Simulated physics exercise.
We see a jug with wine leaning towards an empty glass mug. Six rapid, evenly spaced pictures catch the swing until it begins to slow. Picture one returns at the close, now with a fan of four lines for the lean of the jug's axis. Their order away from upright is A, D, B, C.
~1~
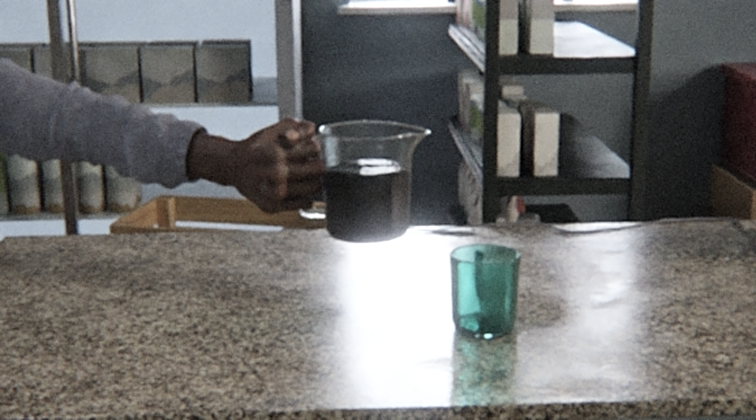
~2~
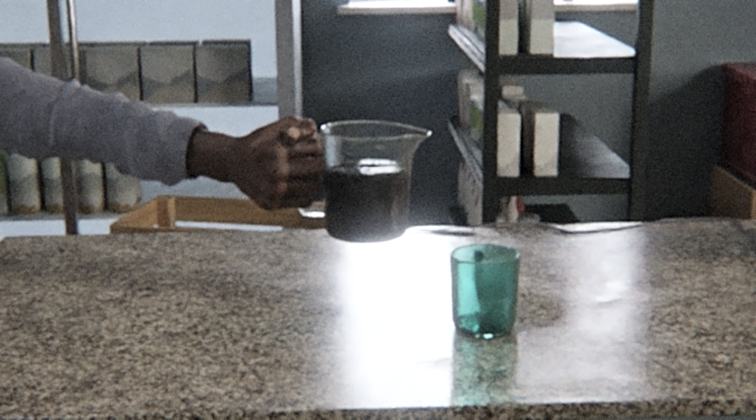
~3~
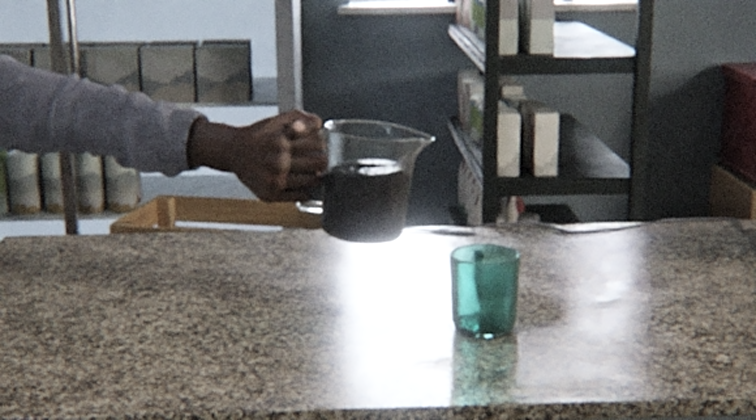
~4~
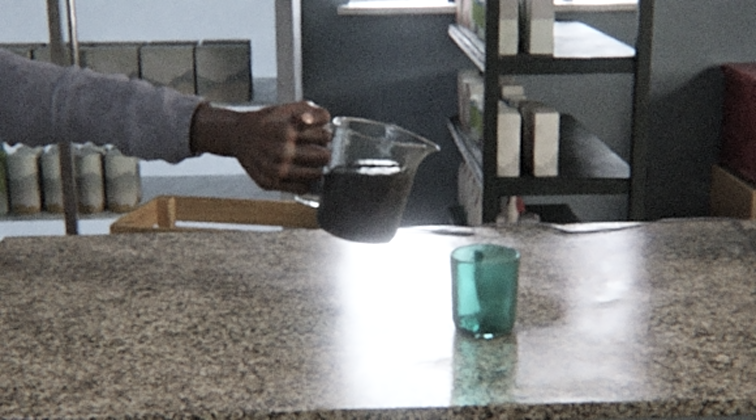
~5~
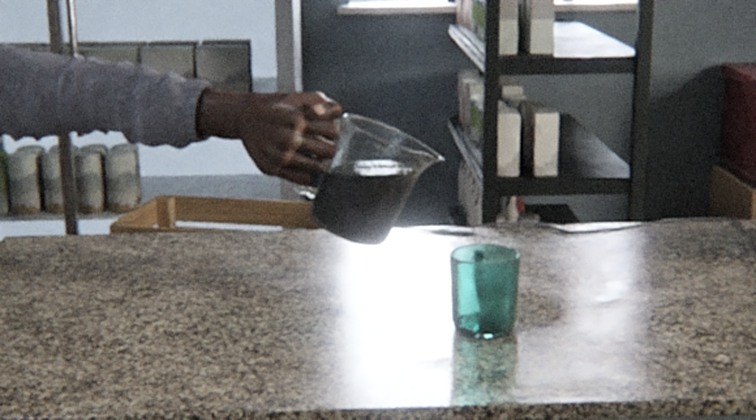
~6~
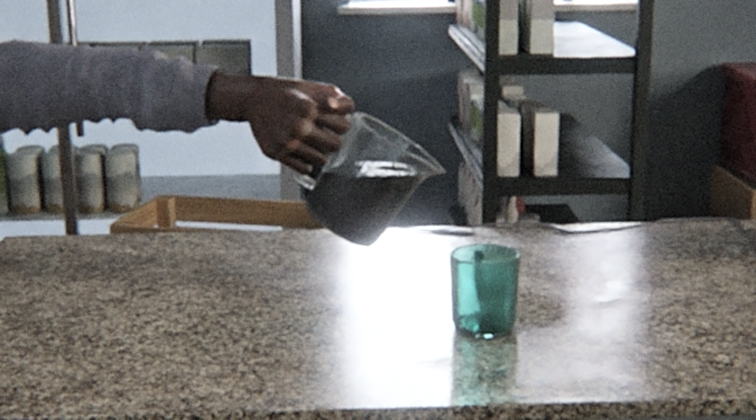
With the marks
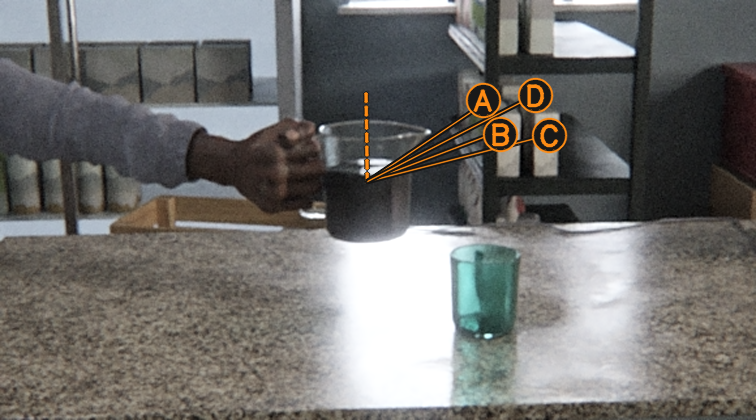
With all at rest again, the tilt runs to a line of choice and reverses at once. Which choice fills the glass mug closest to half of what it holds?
Best: D.
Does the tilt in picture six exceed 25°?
Yes.
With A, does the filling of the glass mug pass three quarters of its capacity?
No, less.
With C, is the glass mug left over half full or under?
Over half.
In orange, A at (470, 112); B at (483, 137); C at (533, 139); D at (520, 102).
If A is chosen, the glass mug ends with about 33 % of what it can hold.
If B is chosen, the glass mug ends with about 71 % of what it can hold.
If C is chosen, the glass mug ends with about 90 % of what it can hold.
If D is chosen, the glass mug ends with about 51 % of what it can hold.
